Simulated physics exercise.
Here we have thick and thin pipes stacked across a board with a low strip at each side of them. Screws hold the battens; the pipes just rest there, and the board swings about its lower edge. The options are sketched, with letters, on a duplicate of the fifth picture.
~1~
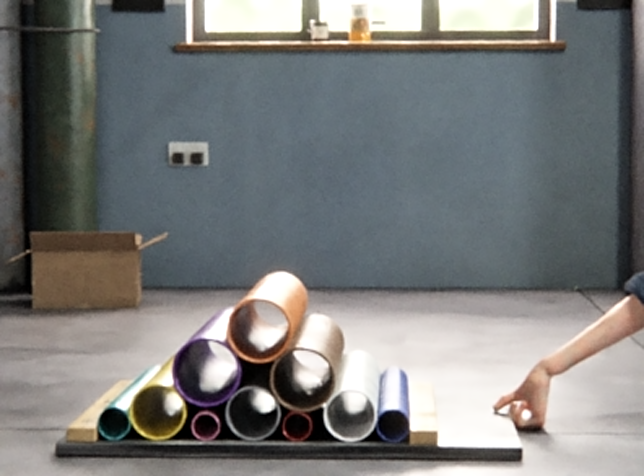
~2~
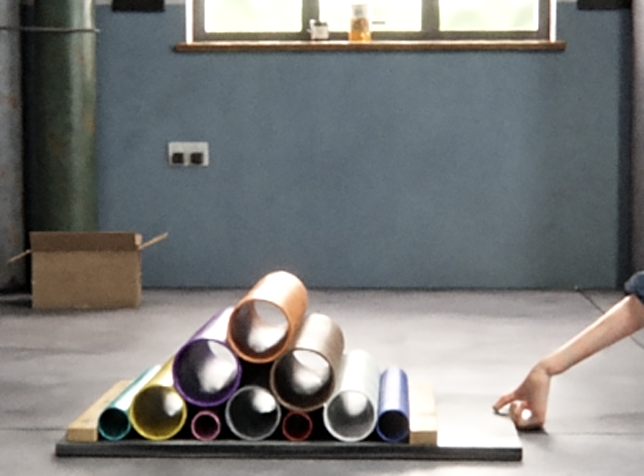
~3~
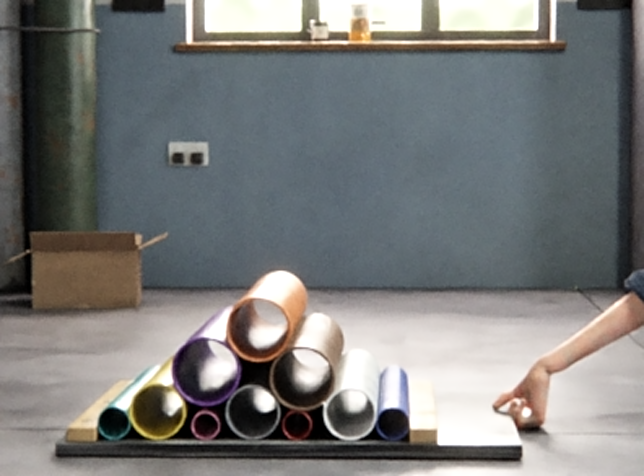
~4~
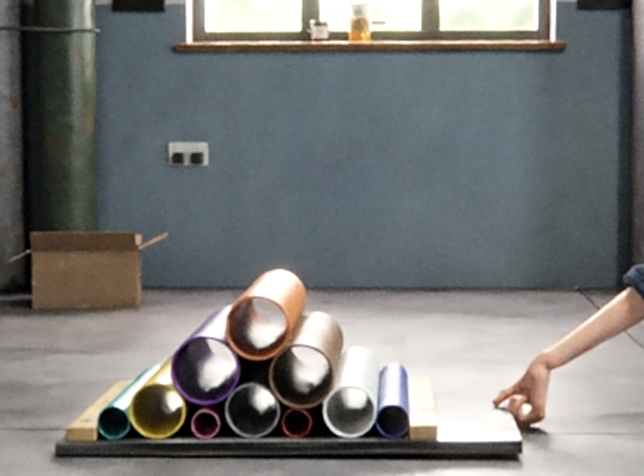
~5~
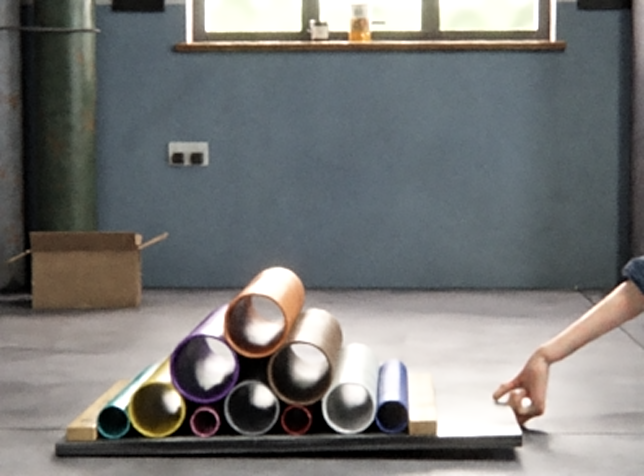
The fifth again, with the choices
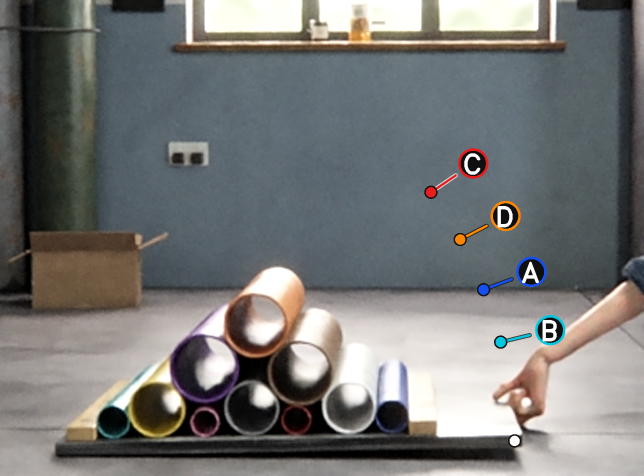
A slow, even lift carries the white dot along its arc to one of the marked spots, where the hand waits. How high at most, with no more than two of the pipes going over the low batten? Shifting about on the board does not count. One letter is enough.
At most to C.
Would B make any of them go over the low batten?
No, at B.
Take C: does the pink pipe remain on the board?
Yes.
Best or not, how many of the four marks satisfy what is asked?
Four of the four.
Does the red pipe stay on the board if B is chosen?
The red pipe: Yes.
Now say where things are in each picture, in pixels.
The first frame shows yellow pipe (158, 412); grey pipe (253, 414).
The second frame shows grey pipe (253, 413).
The third frame shows board (297, 415); white pipe (350, 414); blue pipe (393, 423); purple pipe (206, 371).
The fourth frame shows board (297, 413); turquoise pipe (114, 422); yellow pipe (157, 410).
The fifth frame shows board (297, 410); turquoise pipe (114, 421); yellow pipe (157, 409).
On the marked copy, A at (484, 289); B at (501, 342); C at (431, 192); D at (460, 239); the white dot at (515, 441).
With C. Early on, board at 19°.
Further on, board at 34°.
At the end, board at 34°, two over the low batten (purple, orange).
As for the rest, A none over the low batten; B none over the low batten; D none over the low batten.
